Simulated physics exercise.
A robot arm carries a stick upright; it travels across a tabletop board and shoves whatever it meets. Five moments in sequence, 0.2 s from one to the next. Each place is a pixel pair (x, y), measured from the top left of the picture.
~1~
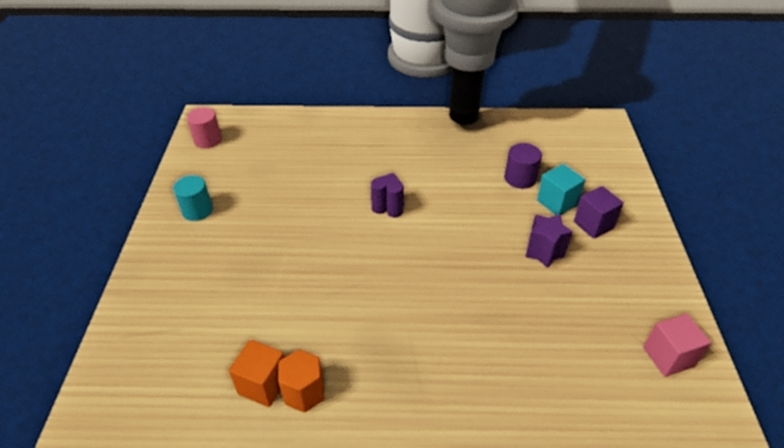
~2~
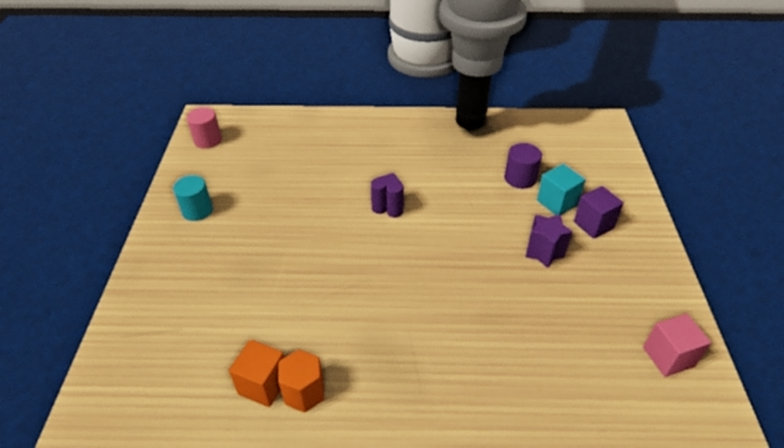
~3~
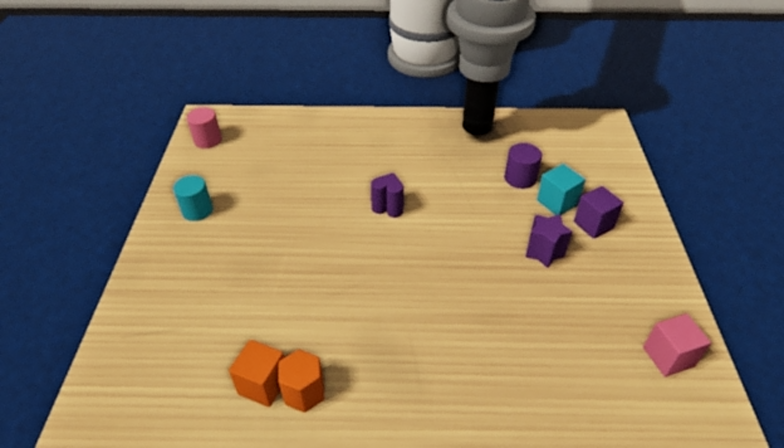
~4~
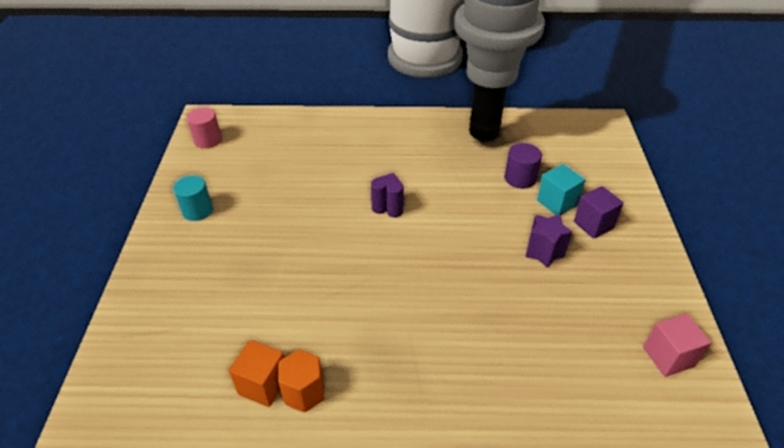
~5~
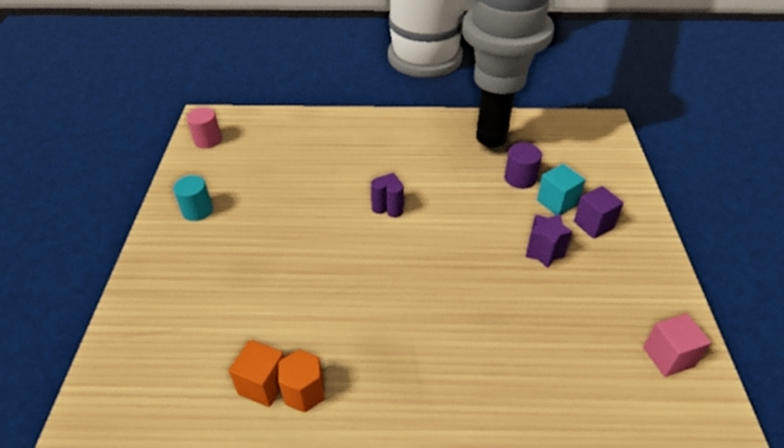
A pale wooden board on a blue surface is seen from above at an angle by a camera that stays still. Pink and turquoise cylinders sit at the upper left, a purple heart-like block near the middle, two orange blocks lower left, a purple and turquoise cluster at the right, and a pink cube lower right. A grey robot arm slides its black stick slightly right and toward the viewer, nearing the purple cylinder, while every block stays put.
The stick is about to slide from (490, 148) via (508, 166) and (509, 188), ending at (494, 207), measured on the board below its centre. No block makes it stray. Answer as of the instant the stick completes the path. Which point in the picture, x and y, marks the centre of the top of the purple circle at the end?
At (539, 184).
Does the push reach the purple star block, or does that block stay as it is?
At the moment the path ends, the purple star block still stands where it did.
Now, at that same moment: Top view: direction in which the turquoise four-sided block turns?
The sense of turning is anti-clockwise.
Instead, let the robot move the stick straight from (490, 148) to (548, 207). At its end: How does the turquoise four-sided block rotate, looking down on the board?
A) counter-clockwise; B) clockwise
Choice A: Counter-clockwise.
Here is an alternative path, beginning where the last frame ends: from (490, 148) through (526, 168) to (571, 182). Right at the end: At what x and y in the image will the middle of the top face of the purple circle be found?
Around (543, 168).
The first path, step by step. One third of the way, stick at (510, 157); purple circle at (533, 160).
Two thirds of the way, stick at (511, 179); purple circle at (541, 179); turquoise four-sided block at (577, 186), turned 20° anticlockwise; purple four-sided block at (609, 201), turned 15° anticlockwise.
At the end, stick at (495, 198); purple circle at (539, 184); purple star block in place; turquoise four-sided block at (578, 187), turned 20° anticlockwise; purple four-sided block at (609, 202), turned 15° anticlockwise.
